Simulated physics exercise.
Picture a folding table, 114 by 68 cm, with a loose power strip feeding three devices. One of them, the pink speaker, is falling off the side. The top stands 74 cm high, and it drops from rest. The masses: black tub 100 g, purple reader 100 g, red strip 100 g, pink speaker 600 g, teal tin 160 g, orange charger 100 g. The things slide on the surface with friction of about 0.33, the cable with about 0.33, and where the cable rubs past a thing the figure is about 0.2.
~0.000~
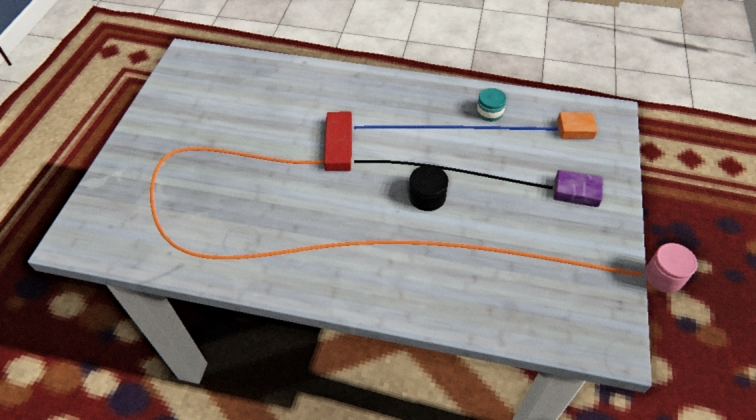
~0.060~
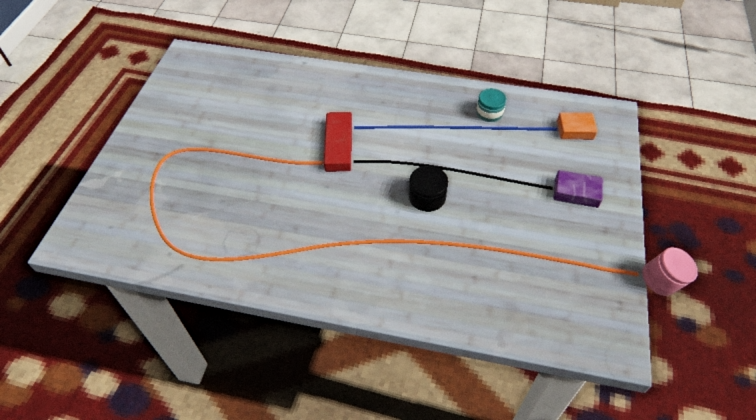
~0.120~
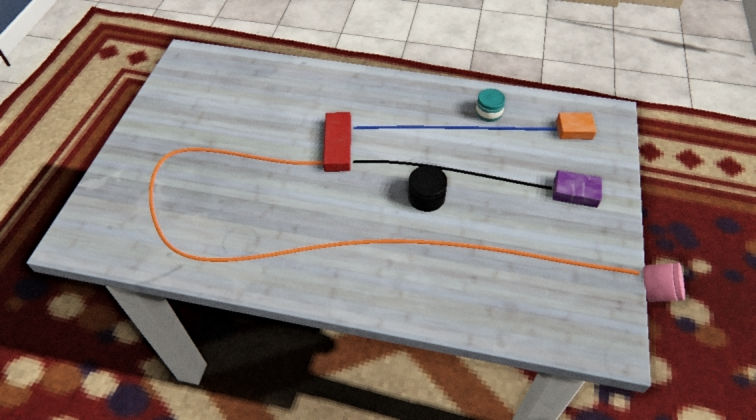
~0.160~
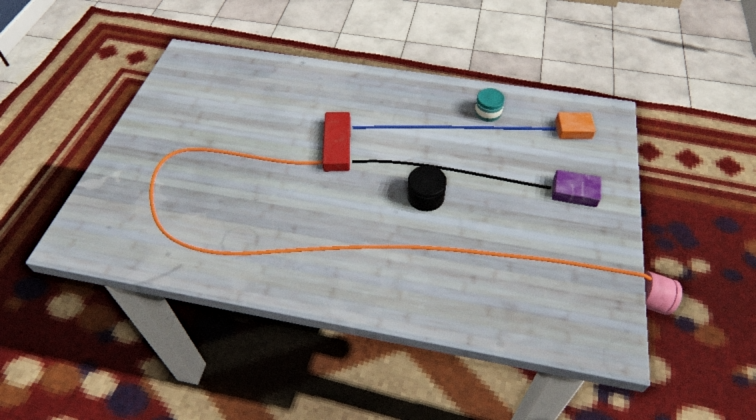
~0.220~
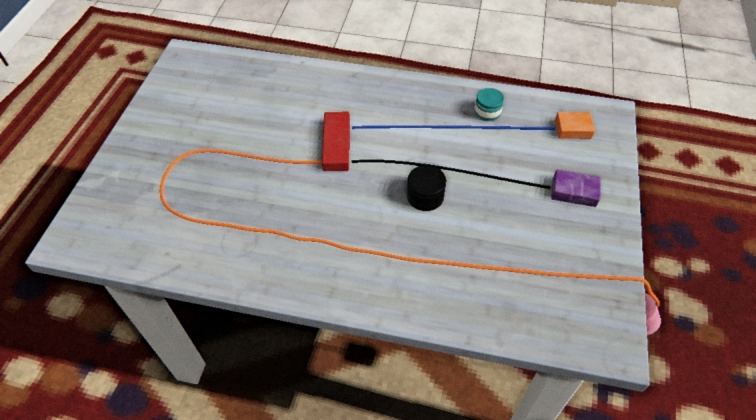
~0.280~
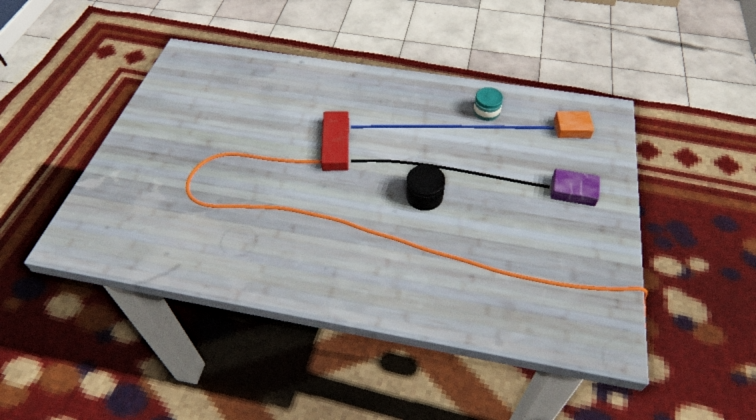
The pink speaker dropped off the right side of the table and sank out of sight, dragging its orange cable rightward so the wide loop on the left shrank while everything else stayed put.
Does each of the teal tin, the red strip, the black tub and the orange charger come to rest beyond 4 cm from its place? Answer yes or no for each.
Teal tin - no, red strip - yes, black tub - no, orange charger - no.
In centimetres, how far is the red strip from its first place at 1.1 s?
Measured shift: Approx. 10 cm.
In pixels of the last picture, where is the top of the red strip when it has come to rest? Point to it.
Top at rest: About (378, 145).
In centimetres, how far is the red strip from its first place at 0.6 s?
It has shifted some 4 centimetres from where it began.
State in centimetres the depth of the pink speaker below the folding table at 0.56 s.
Roughly 70 centimetres.
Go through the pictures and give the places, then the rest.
The first frame shows teal tin (493, 97); red strip (338, 136); black tub (429, 179); orange charger (579, 121); orange cable runs through (257, 157) (152, 187) (241, 257) (400, 242) (553, 259).
The second frame shows pink speaker (676, 263); orange cable runs through (257, 157) (238, 259) (550, 259).
The third frame shows pink speaker (664, 283); orange cable runs through (256, 158) (237, 259) (550, 259).
The fourth frame shows pink speaker (657, 293); orange cable runs through (255, 157) (249, 253) (563, 262).
The fifth frame shows pink speaker (640, 314); orange cable runs through (255, 157) (299, 239) (614, 278).
The sixth frame shows teal tin (490, 96); red strip (335, 136); black tub (426, 179); orange charger (575, 120); orange cable runs through (254, 157) (223, 206) (369, 231) (524, 277).
After 0.6 s, the strip's end of the orange cable at (354, 169); red strip 4 cm off its start, pink speaker over the edge.
After 0.8 s, the strip's end of the orange cable at (399, 168); red strip 10 cm off its start, pink speaker over the edge.
After 1.1 s, the strip's end of the orange cable at (399, 168); red strip 10 cm off its start at (378, 145), pink speaker over the edge.
After 1.4 s, the strip's end of the orange cable at (399, 168); red strip 10 cm off its start, pink speaker over the edge.
After 2.6 s, the strip's end of the orange cable at (399, 168); red strip 10 cm off its start at (378, 145), orange charger 0 cm off its start at (574, 120), black tub 0 cm off its start at (427, 178), teal tin 0 cm off its start at (490, 96).
